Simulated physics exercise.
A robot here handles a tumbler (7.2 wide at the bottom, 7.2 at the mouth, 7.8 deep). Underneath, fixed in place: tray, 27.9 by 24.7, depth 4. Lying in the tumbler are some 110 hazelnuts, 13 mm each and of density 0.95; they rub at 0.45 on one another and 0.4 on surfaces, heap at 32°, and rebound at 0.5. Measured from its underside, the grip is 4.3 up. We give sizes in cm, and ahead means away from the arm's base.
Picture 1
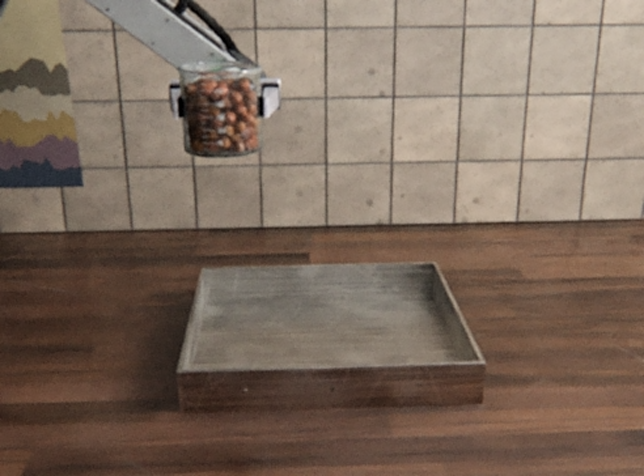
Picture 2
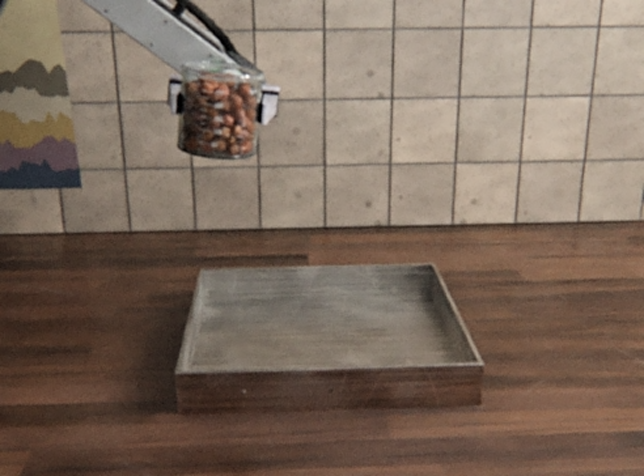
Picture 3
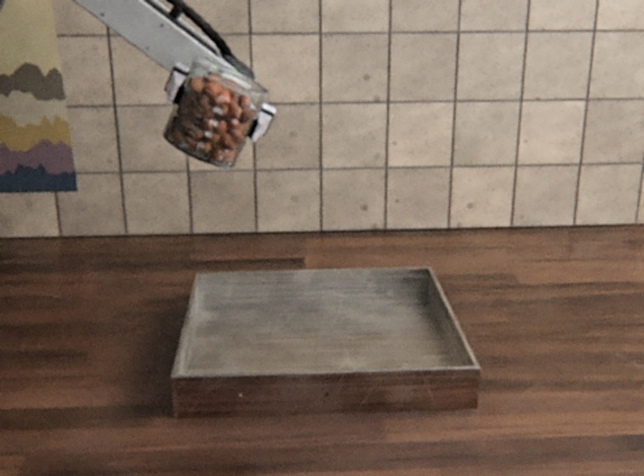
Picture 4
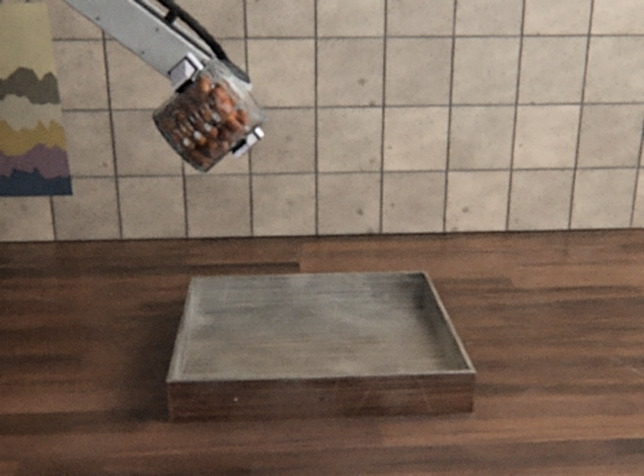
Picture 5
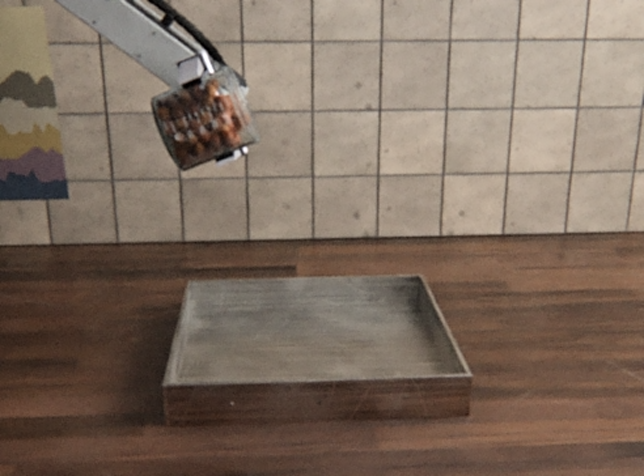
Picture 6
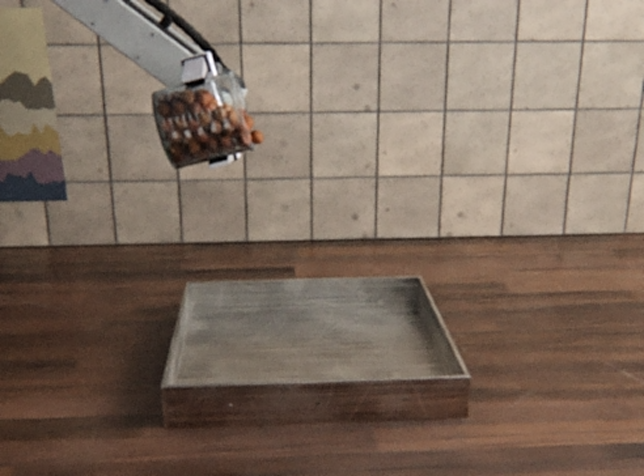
A robotic arm reaching in from the upper left grips a clear tumbler packed with reddish-brown hazelnuts, seen from the front and slightly above a brown wooden worktop. An empty grey-brown wooden tray sits on it, before a beige tiled wall with a colourful layered picture at left. The arm rotates the tumbler from upright to nearly sideways, its mouth turning right and nuts reaching the rim, while the view shifts slightly.
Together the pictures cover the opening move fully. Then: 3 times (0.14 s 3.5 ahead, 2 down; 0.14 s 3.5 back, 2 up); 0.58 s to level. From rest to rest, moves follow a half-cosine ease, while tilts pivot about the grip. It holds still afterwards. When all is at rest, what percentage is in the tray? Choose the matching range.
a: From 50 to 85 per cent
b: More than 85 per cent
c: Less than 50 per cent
Option c: Less than 50 per cent.
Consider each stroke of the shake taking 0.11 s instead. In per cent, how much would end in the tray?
About 45 per cent in that case.
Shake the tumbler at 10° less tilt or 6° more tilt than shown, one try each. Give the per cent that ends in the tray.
15 and 55 percent.
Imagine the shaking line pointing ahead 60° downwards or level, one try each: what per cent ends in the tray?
I'd say close to 20 percent for the first and close to 55 percent for the second.
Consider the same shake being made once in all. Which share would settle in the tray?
Result: Approximately 20 per cent.
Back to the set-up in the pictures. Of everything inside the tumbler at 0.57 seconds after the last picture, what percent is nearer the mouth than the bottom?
Around 40 per cent of it.
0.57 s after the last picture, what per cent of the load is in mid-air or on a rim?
10 %.
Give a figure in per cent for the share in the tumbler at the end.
Roughly 65 percent.
Then, 0.57 s later, tilted 76° forward, highest piece 28 above the table; 82 in the tumbler, 19 in the tray, 1 on the table or floor, 11 in flight or on a rim.
Then, 1.14 s later, tilted 37° forward, highest piece 28 above the table; 71 in the tumbler, 41 in the tray, 1 on the table or floor.
Then, 1.62 s later, level, highest piece 28 above the table; 71 in the tumbler, 41 in the tray, 1 on the table or floor.
Then, 2.67 s later, level, highest piece 28 above the table; 71 in the tumbler, 41 in the tray, 1 on the table or floor.
At rest, 71 in the tumbler, 41 in the tray, 1 on the table or floor. That is 36 % in the tray.
